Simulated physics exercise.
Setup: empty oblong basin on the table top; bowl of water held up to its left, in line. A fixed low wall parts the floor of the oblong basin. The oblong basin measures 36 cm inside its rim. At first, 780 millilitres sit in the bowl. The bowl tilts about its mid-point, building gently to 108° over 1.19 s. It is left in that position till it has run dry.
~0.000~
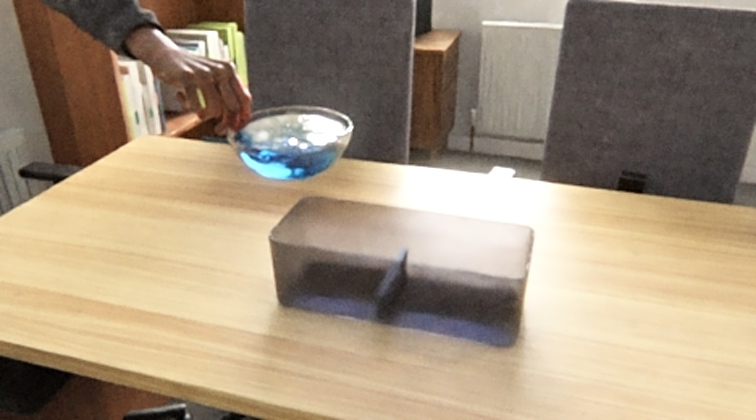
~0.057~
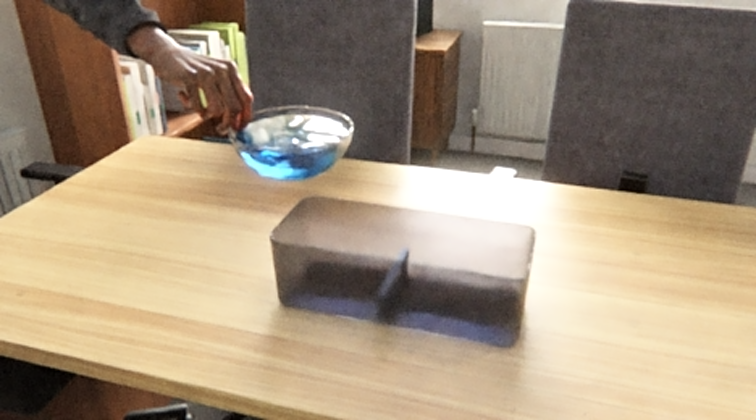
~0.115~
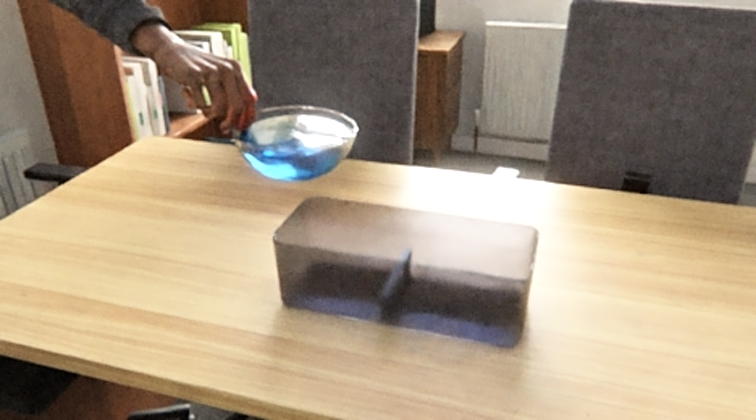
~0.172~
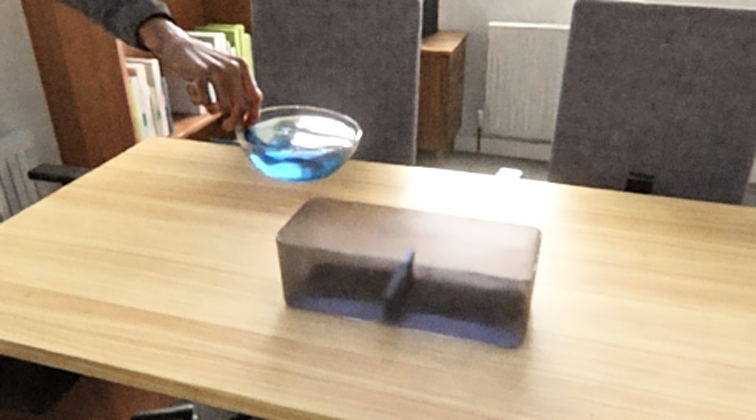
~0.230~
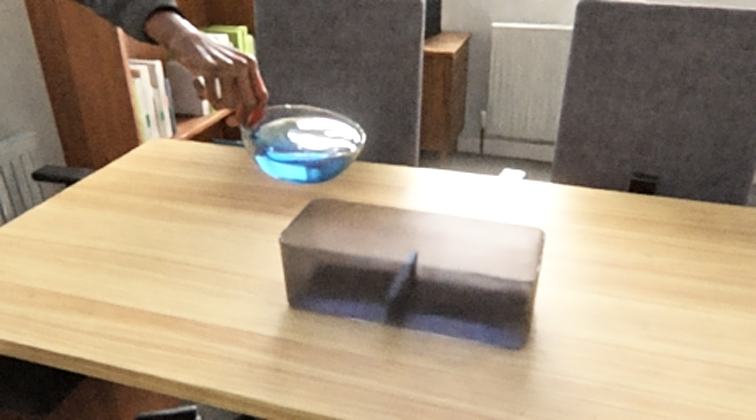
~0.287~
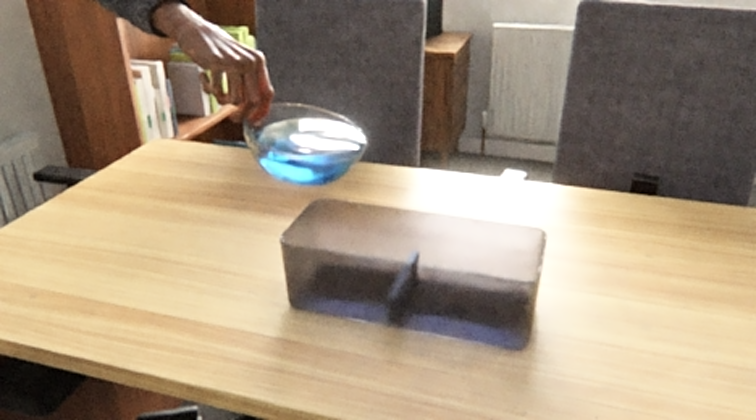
At first, a hand holds a clear bowl of blue water nearly level above a wooden table, to the left of and behind an empty oblong basin with a divider. Then the hand gradually tilts the bowl, its right rim dipping slightly as the water shifts toward that side.
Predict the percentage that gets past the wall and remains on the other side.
The other side holds about 42 % in the end.
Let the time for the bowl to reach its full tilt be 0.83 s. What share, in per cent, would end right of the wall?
Then it comes to around 30 per cent.
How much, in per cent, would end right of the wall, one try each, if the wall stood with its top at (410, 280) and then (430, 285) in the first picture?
Around 15 and 15 percent, in that order.
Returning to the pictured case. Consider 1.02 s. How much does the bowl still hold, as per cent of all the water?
0 per cent or thereabouts.
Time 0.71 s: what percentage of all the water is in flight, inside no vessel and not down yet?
Near 28 in a hundred.
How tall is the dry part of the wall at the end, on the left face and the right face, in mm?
About 24 mm on the left, about 32 mm on the right.
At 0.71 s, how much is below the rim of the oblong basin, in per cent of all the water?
Fraction in basin: Approx. 48%.
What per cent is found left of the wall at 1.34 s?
Some 58 per cent.
After 0.71 s the tilt is 70° and 23 per cent is still to pour, 19 is left of the wall and 29 right of it.
After 1.02 s the tilt is 102° and 0 per cent is still to pour, 57 is left of the wall and 42 right of it.
After 1.34 s the tilt is 108° and 0 per cent is still to pour, 57 is left of the wall and 42 right of it.
After 1.69 s the tilt is 108° and 0 per cent is still to pour, 57 is left of the wall and 42 right of it.
In the end 57 per cent lies left of the wall, 42 right of it and 1 outside.
